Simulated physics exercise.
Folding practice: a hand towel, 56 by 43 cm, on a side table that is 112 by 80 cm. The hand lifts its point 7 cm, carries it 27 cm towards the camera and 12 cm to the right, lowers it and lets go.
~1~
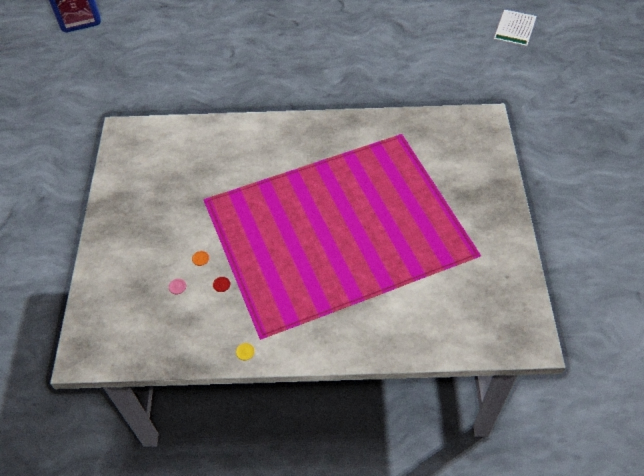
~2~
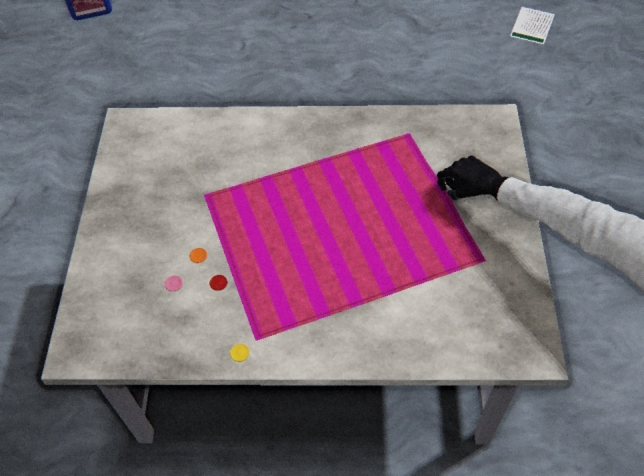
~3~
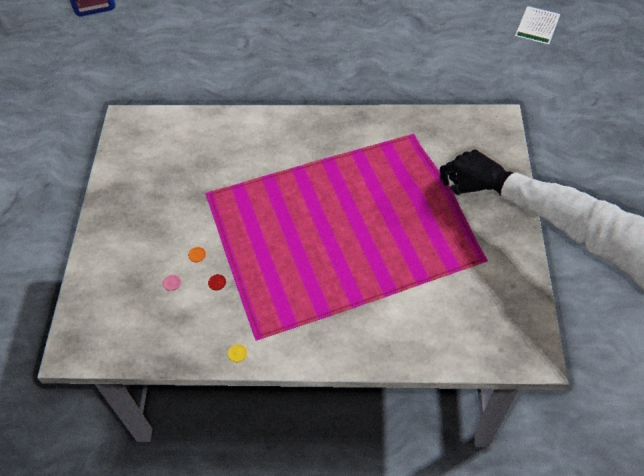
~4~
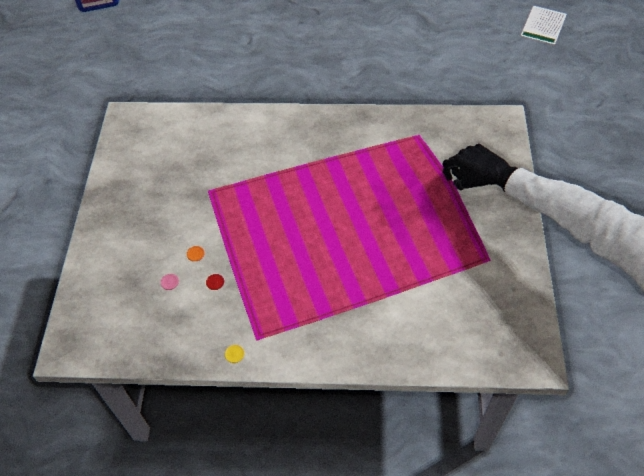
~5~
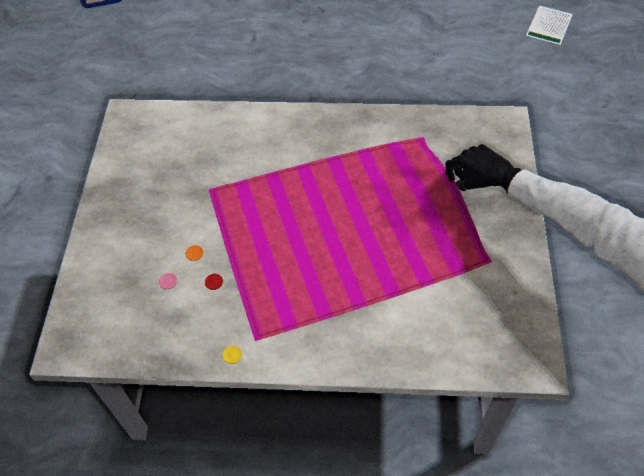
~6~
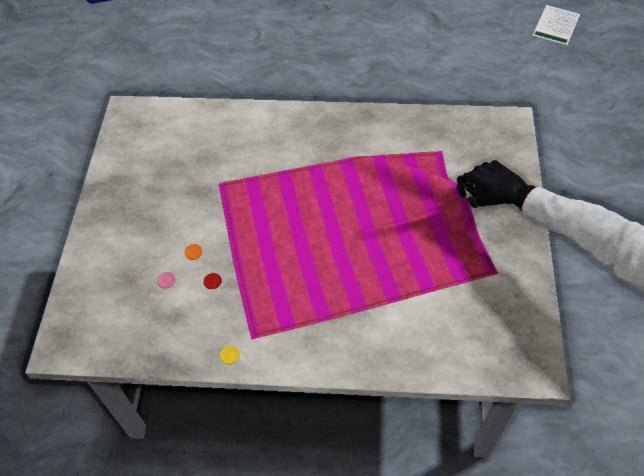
A black-gloved hand reached in from the right, pinched the edge of a pink and purple striped cloth on a table and lifted it slightly, then dragged it right, wrinkling it near the grip.
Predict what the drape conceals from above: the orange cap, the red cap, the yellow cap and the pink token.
Result: Orange cap stays uncovered, red cap still shows, yellow cap remains in the open, pink token stays uncovered.
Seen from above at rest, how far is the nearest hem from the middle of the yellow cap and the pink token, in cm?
Roughly 11 cm, 23 cm.
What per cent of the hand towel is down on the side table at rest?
About 75 %.
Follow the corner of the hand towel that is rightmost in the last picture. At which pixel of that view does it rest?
Near (527, 321).
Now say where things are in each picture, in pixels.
Orange cap (201, 258); red cap (221, 284); yellow cap (245, 351); pink token (177, 286); hand towel corners (260, 340) (204, 200) (402, 135) (481, 257); highest point 0 cm, lowest 0 cm, in the first frame.
Hand towel corners (256, 341) (204, 196); grip (446, 190); highest point 2 cm, lowest 0 cm, in the second frame.
Hand towel corners (256, 341) (206, 194); grip (448, 184); highest point 4 cm, lowest 0 cm, in the third frame.
Hand towel corners (257, 341) (208, 192); grip (451, 179); highest point 7 cm, lowest 0 cm, in the fourth frame.
Hand towel corners (255, 342) (209, 190); grip (454, 180); highest point 7 cm, lowest 0 cm, in the fifth frame.
Hand towel corners (252, 340) (219, 184) (442, 152) (498, 274); grip (465, 196); highest point 7 cm, lowest 0 cm, in the sixth frame.
Next, 75 % of it is down, spanning 58 by 41 cm, above no small thing.
Then, 70 % of it is down, spanning 60 by 38 cm, above no small thing.
After that, 75 % of it is down, spanning 60 by 38 cm, above no small thing.
Later, 75 % of it is down, spanning 60 by 38 cm, above no small thing.
At the end, 75 % of it is down, spanning 60 by 38 cm, above no small thing.
